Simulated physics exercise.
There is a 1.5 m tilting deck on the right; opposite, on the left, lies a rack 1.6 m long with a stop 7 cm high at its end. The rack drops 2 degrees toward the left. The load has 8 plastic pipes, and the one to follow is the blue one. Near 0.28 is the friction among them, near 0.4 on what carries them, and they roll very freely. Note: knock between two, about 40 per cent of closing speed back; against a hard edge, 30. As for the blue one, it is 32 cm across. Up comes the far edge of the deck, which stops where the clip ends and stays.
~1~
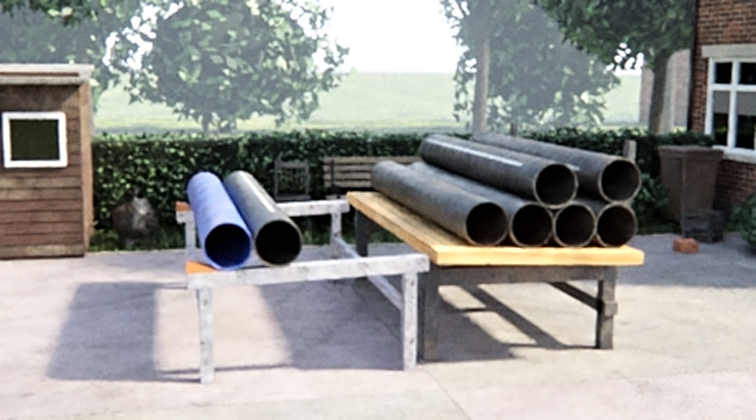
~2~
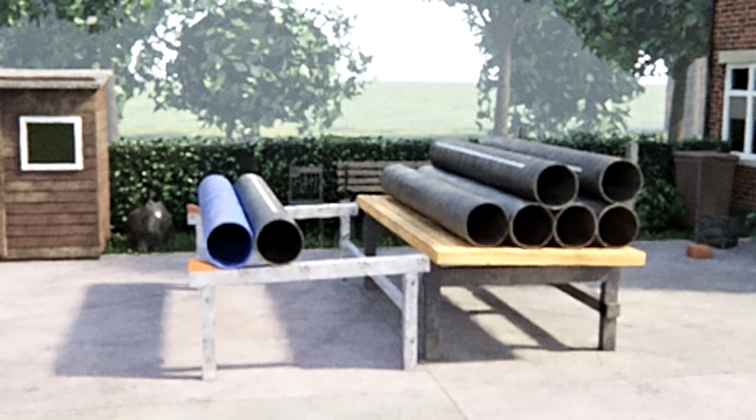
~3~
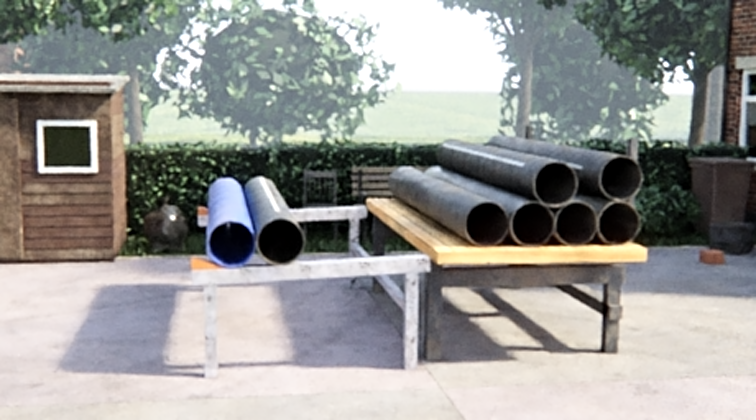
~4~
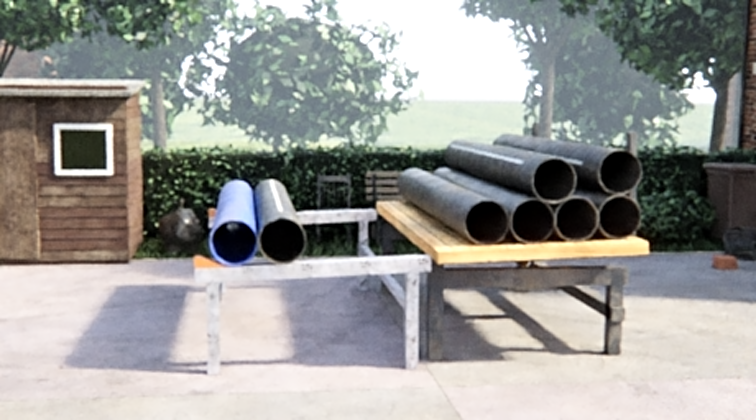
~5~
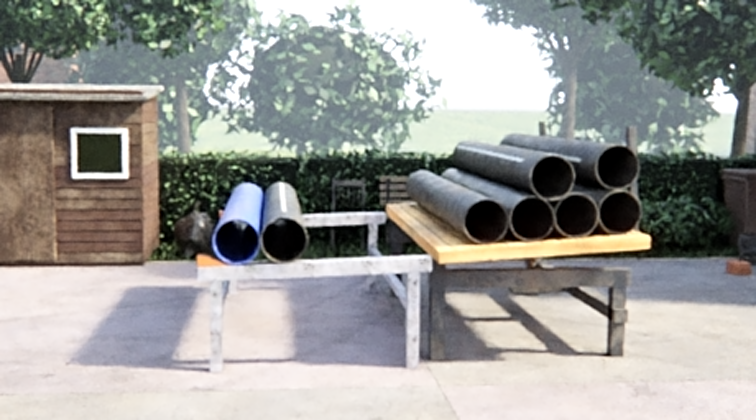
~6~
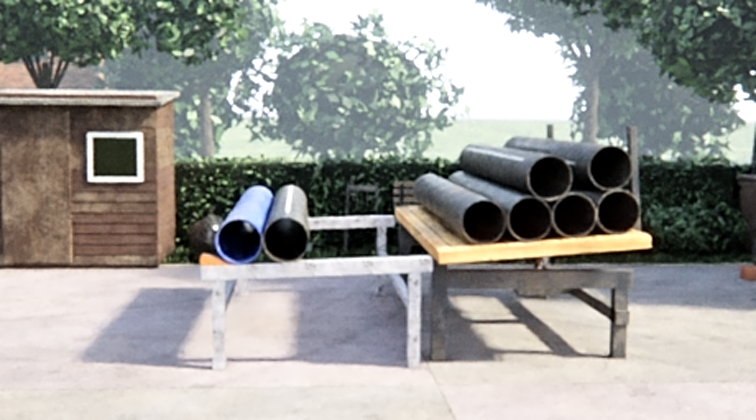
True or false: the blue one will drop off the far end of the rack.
False.
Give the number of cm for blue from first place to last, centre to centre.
The blue one comes to about 10.
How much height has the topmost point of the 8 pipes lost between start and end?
Some 0 centimetres.
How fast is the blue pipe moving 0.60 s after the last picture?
Its speed is roughly 0.0 m/s.
Then, 0.6 s past the sixth picture, blue is on the rack, 25 cm from the rack's far end; 0 lost over the end.
Then, 1.2 s past the sixth picture, as before, blue; 0 lost over the end.
Then, 2.0 s past the sixth picture, blue is on the rack, 25 cm from the rack's far end, rolling left; 0 lost over the end.
Finally (2.9 s after the last picture), blue is on the rack, 20 cm from the rack's far end; 0 lost over the end.
